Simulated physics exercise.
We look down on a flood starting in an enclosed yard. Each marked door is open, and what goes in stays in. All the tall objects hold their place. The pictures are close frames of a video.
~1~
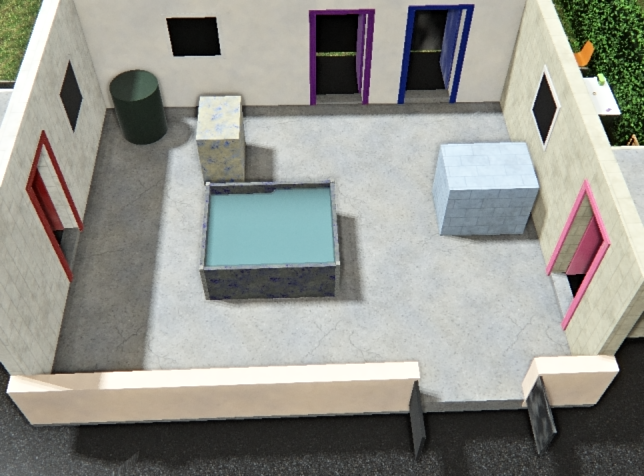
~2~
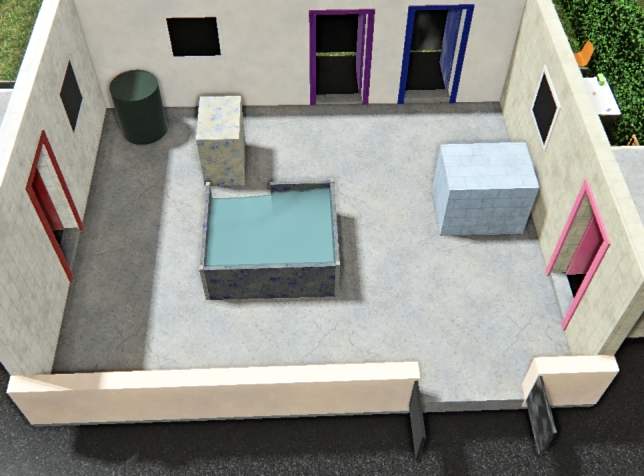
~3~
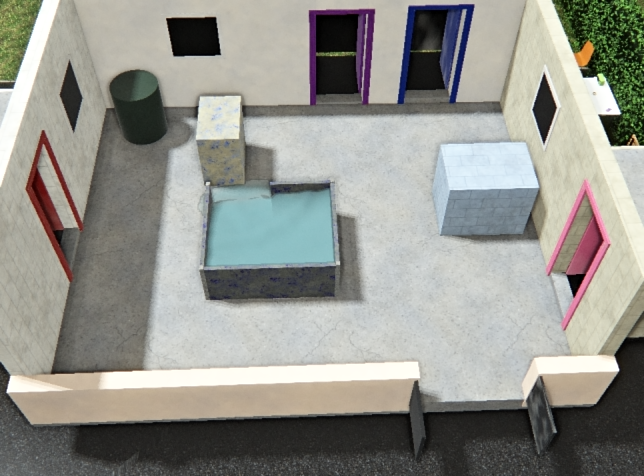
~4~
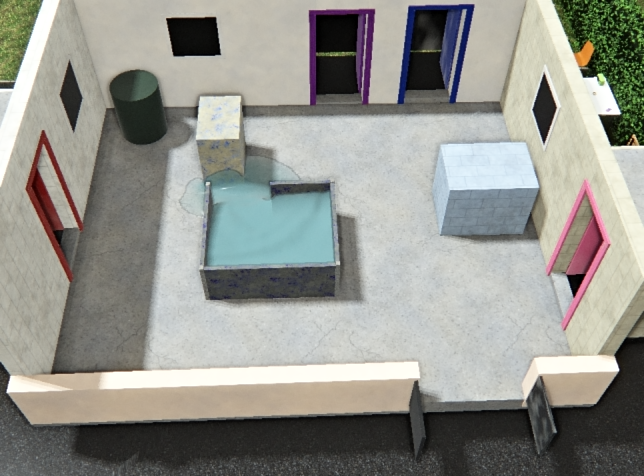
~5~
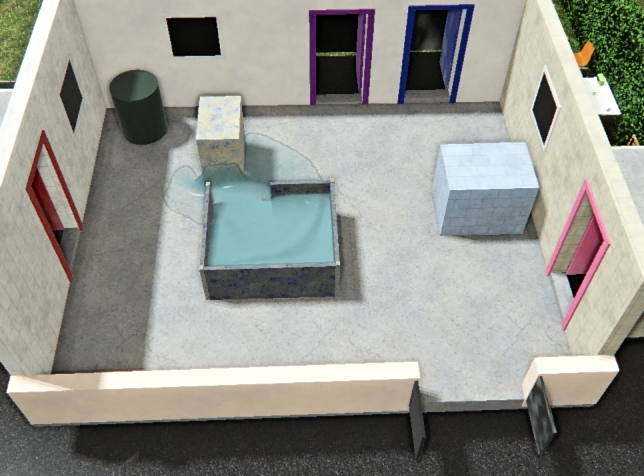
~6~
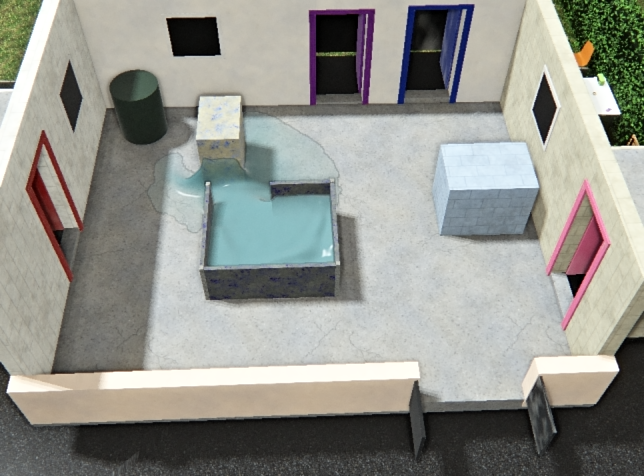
The clip opens on a walled yard with a full, still water tank near a tall speckled block, a green barrel and a pale box. A gap appears in the tank's far side, and water pours through it, spreading across the floor around the speckled block as the other objects stay put.
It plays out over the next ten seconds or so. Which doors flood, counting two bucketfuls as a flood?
In the end: The blue door admits no more than that; the pink door admits no more than that; the purple door lets in a lot; the red door admits no more than that.
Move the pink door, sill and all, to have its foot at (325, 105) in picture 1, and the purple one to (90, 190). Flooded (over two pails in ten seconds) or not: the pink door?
Then: The pink door is over.
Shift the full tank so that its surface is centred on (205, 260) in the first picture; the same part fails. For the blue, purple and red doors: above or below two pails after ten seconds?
One by one: The blue one keeps below it; the purple one is under; the red one is under.
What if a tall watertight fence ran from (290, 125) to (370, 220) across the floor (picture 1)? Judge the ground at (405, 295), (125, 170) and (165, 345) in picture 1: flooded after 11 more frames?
In turn: Free of water, wet, dry.
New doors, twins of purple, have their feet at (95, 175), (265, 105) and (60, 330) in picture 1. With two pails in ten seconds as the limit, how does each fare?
In that order: Takes more, takes more, stays under.
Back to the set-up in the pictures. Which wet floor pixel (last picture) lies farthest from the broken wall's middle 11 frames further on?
Near (460, 105).
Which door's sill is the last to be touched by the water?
That is the one in pink.
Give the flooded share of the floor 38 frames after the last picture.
Close to 70 %.
A moment on, water covers 25 % of the floor; the blue door not reached, the pink door not reached, the purple door wet at the sill, nothing in, the red door not reached.
Next, water covers 35 % of the floor; the blue door wet at the sill, nothing in, the pink door not reached, the purple door over two buckets in, the red door under two buckets in.
Then, water covers 50 % of the floor; the blue door wet at the sill, nothing in, the pink door not reached, the purple door over two buckets in, the red door under two buckets in.
Later, water covers 70 % of the floor; the blue door wet at the sill, nothing in, the pink door wet at the sill, nothing in, the purple door far over two buckets in, the red door under two buckets in.
In the end, water covers 90 % of the floor; the blue door wet at the sill, nothing in, the pink door wet at the sill, nothing in, the purple door far over two buckets in, the red door under two buckets in.
